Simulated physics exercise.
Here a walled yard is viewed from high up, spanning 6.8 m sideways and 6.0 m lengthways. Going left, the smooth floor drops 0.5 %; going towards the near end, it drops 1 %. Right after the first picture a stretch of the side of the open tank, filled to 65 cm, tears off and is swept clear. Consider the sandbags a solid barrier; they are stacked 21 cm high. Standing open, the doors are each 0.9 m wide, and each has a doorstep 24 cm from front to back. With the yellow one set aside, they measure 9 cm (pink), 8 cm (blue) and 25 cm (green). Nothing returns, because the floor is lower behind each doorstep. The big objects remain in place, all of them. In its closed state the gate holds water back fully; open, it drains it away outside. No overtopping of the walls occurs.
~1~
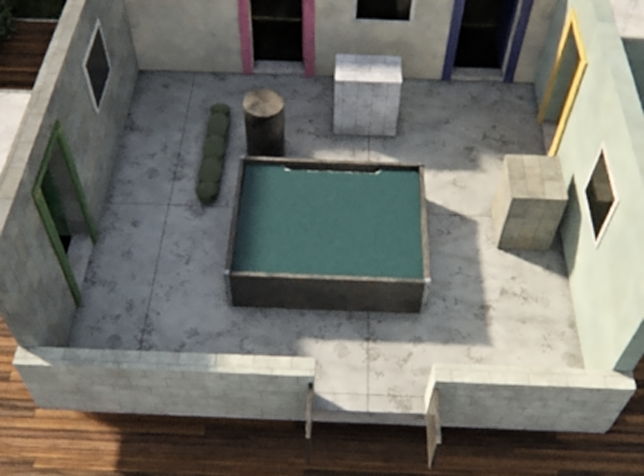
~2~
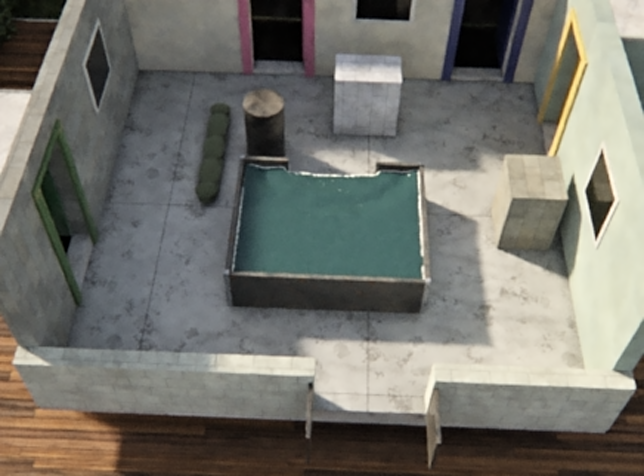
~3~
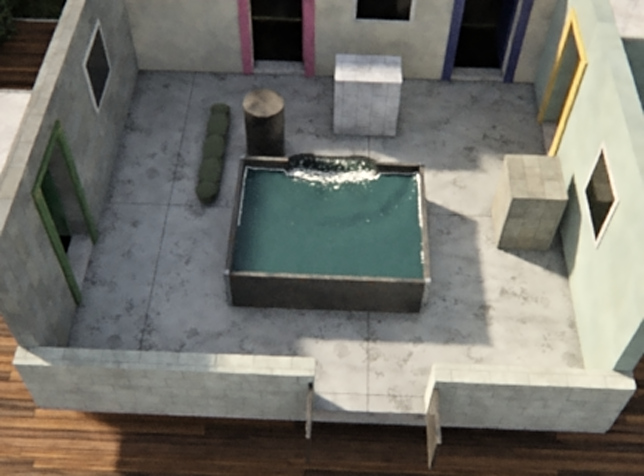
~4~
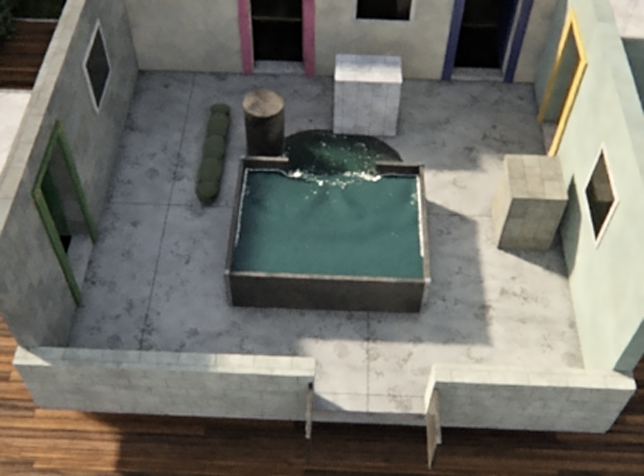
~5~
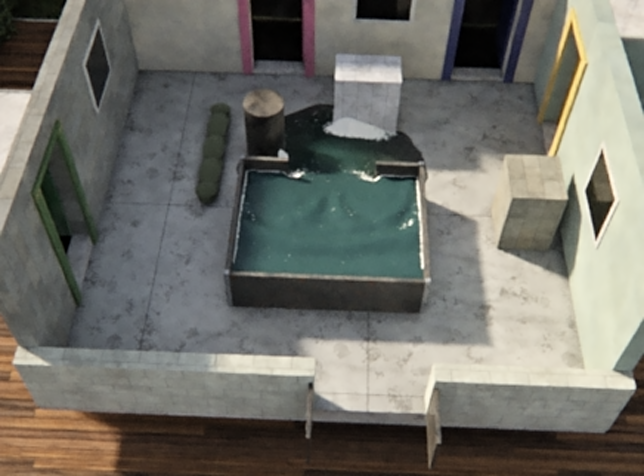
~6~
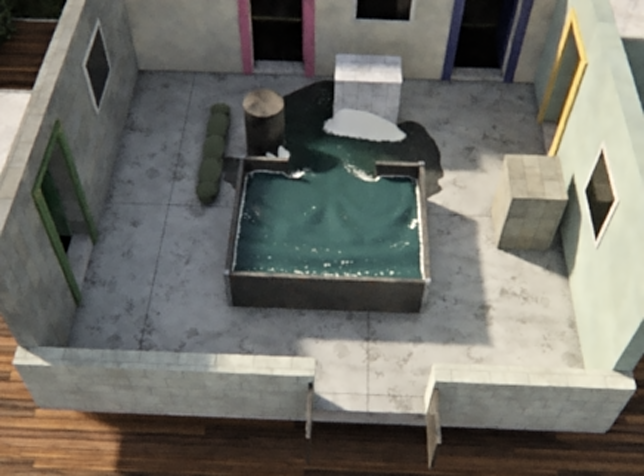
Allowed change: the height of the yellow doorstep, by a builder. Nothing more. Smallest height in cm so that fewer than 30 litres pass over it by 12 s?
I would say 13.5 cm.
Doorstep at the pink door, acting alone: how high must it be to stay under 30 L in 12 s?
For the pink door, about 26 cm.
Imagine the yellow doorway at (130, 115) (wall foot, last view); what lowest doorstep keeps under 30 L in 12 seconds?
Roughly 11.0 cm, give or take.
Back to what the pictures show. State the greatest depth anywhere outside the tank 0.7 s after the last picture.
46 cm.
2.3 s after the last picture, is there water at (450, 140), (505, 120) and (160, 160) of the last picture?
In turn: Wet, flooded, not reached.
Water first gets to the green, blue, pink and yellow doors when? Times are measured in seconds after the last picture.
Green 3.4 s, blue 1.0 s, pink 0.2 s, yellow 1.0 s.
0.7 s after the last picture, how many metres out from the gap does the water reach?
Around 3.2 m out.
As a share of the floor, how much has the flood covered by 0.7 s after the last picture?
Near 20 per cent of the open floor.
Then, 0.7 s after the last picture water covers 20 % of the floor, deepest (46 cm) near (347, 138); it has not reached the yellow door.
Then, 2.3 s after the last picture water covers 50 % of the floor, deepest (32 cm) near (150, 72); 16 cm at the yellow door, 38 litres in over its 9 cm doorstep.
Then, 11.3 s after the last picture water covers 95 % of the floor, deepest (13 cm) near (467, 397); 6 cm at the yellow door, 126 litres in over its 9 cm doorstep.
At the yellow door as built, the water peaked near 19 cm, 3.1 s after the last picture.
With a doorstep of 12 cm, 52 litres would have come in within the 12 s; with 16.5 cm, 8 litres. So under 30 litres takes about 13.5 cm.
